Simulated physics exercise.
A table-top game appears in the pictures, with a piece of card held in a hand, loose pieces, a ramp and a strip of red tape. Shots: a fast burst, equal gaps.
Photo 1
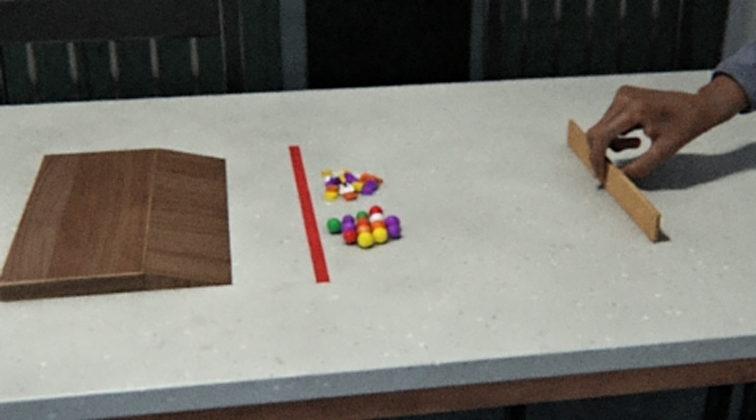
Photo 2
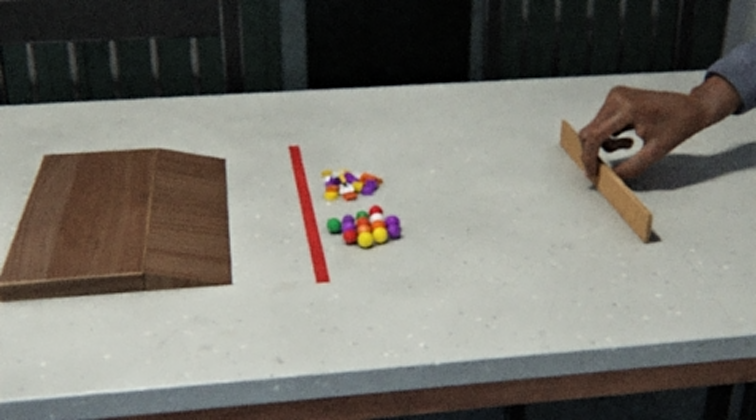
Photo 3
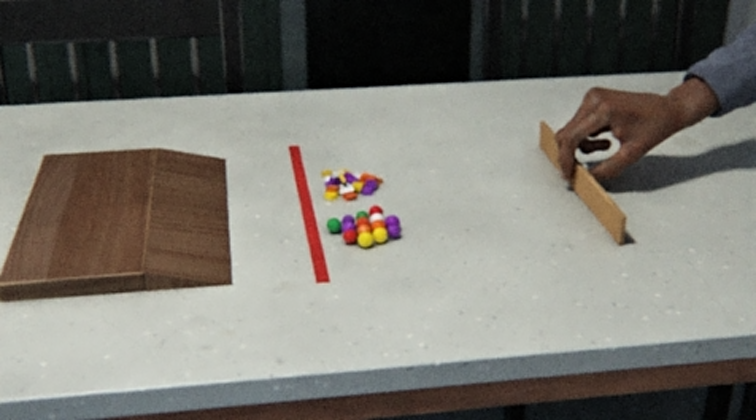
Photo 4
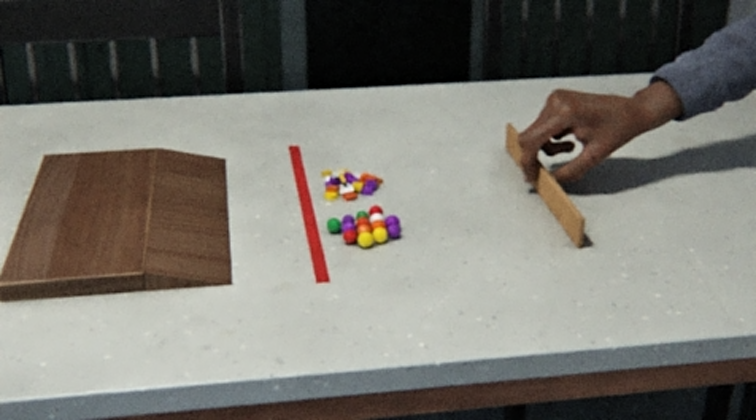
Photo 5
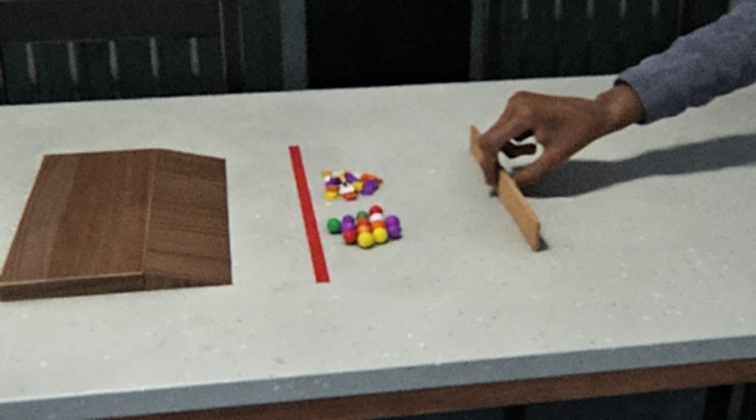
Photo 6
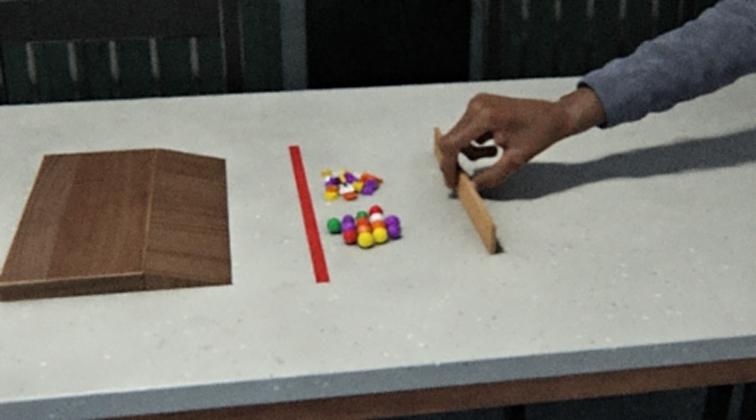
On a pale tabletop, a hand slides an upright wooden card steadily left toward colourful gumballs and small tiles beside red tape.
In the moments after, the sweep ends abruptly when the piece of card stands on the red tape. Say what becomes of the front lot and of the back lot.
You'd find the front lot getting some over the top and the back lot ending short of the top.
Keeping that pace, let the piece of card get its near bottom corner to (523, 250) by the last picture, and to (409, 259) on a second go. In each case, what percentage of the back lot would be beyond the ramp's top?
Result: First case ~ 0 %, second case ~ 10 %.
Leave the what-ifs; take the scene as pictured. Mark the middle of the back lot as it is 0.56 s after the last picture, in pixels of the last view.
I'd mark it somewhere close to (227, 191).
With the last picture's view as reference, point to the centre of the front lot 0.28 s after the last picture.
In the last picture's pixels, the middle is about (259, 238).
Then, 0.13 s after the last picture, piece of card still moving, near (371, 177); front lot all short of the ramp; back lot all short of the ramp.
Then, 0.28 s after the last picture, piece of card stopped at the red tape; front lot all short of the ramp; back lot all short of the ramp.
Then, 0.56 s after the last picture, piece of card stopped at the red tape; front lot about two thirds past the top, about a quarter on the ramp; back lot about a third on the ramp, about two thirds short of the ramp.
By the end, piece of card stopped at the red tape; front lot all past the top; back lot none past the top, about a third on the ramp, about two thirds short of the ramp.
